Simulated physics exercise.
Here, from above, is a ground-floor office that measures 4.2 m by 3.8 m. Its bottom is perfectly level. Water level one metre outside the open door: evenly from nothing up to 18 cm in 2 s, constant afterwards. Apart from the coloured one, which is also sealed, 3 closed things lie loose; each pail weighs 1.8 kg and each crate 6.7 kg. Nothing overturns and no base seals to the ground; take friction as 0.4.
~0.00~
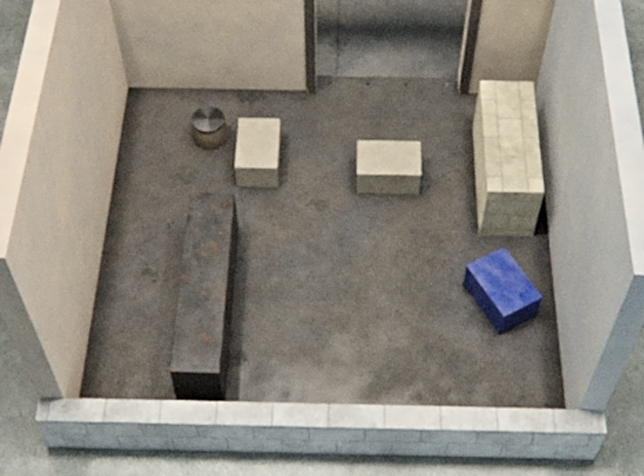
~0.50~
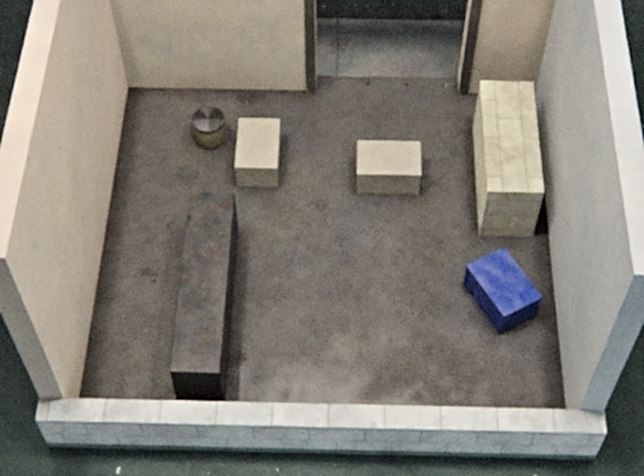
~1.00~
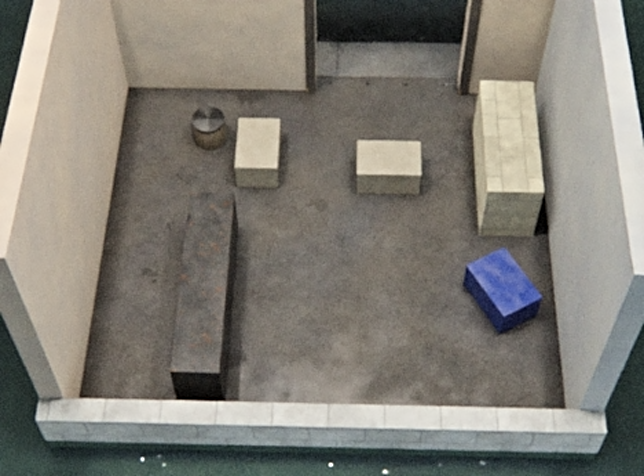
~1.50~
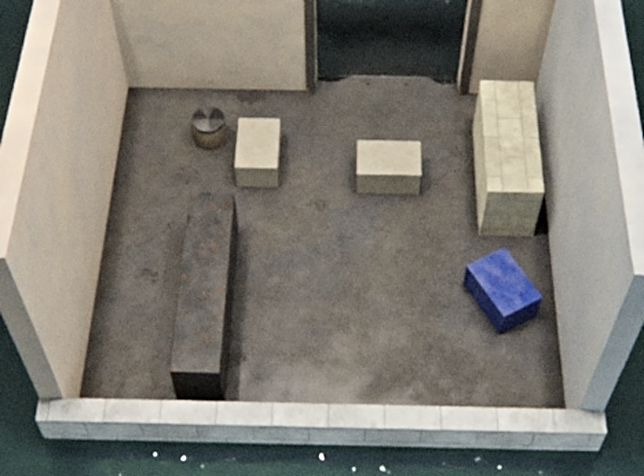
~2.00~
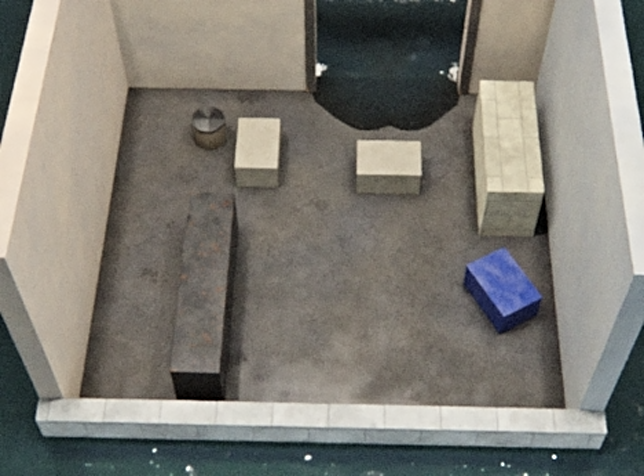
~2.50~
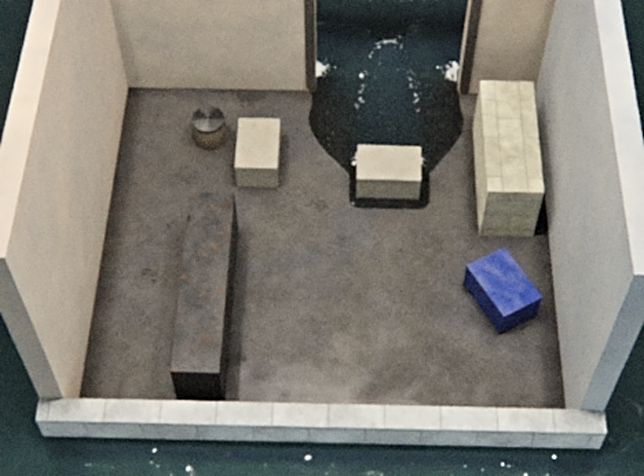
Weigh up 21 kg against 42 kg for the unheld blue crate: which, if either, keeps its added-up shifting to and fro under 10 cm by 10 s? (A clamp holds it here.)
I predict only the heavier option keeps it in place.
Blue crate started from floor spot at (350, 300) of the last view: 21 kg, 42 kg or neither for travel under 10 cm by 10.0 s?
So heavier weight required.
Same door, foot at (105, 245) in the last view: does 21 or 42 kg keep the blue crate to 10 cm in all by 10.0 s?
Under that setup, the light option succeeds.
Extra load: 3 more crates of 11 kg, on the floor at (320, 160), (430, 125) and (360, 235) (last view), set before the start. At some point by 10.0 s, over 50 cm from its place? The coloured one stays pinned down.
Above the mark, above the mark, above the mark.
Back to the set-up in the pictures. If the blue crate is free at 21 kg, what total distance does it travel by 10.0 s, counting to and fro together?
Total path: Roughly 40 cm.
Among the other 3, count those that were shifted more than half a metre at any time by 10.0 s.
The total is 1.
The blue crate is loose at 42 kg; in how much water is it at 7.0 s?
Depth: Approx. 6 cm.
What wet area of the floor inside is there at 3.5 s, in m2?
My estimate is roughly 5.0 m2.
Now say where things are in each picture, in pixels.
In the first picture, the blue crate at (504, 281), on the bottom; 0.0 m2 under water; 0 of 4 have shifted.
In the second picture, the blue crate at (504, 281) rests on the ground; water covers 0.0 m2; 0 of 4 have shifted.
In the third picture, the blue crate at (504, 281), on the bottom; water covers 0.0 m2; 0 of 4 have shifted.
In the fourth picture, the blue crate at (504, 281) rests on the ground; water covers 0.0 m2; 0 of 4 have shifted.
In the fifth picture, the blue crate at (504, 281), on the bottom; water covers 0.6 m2; 0 of 4 have shifted.
In the sixth picture, the blue crate at (504, 281), on the bottom; water covers 1.3 m2; 1 of 4 have shifted.
After 3.5 s the blue crate would be 0 cm from its start with 21 kg and 0 cm from its start with 42 kg; 2 cm of water round it then.
After 4.5 s the blue crate would be 0 cm from its start with 21 kg and 0 cm from its start with 42 kg; 3 cm of water round it then.
After 7.0 s the blue crate would be 0 cm from its start with 21 kg and 0 cm from its start with 42 kg; 6 cm of water round it then.
After 10.0 s the blue crate would be 34 cm from its start with 21 kg and 0 cm from its start with 42 kg; 12 cm of water round it then.
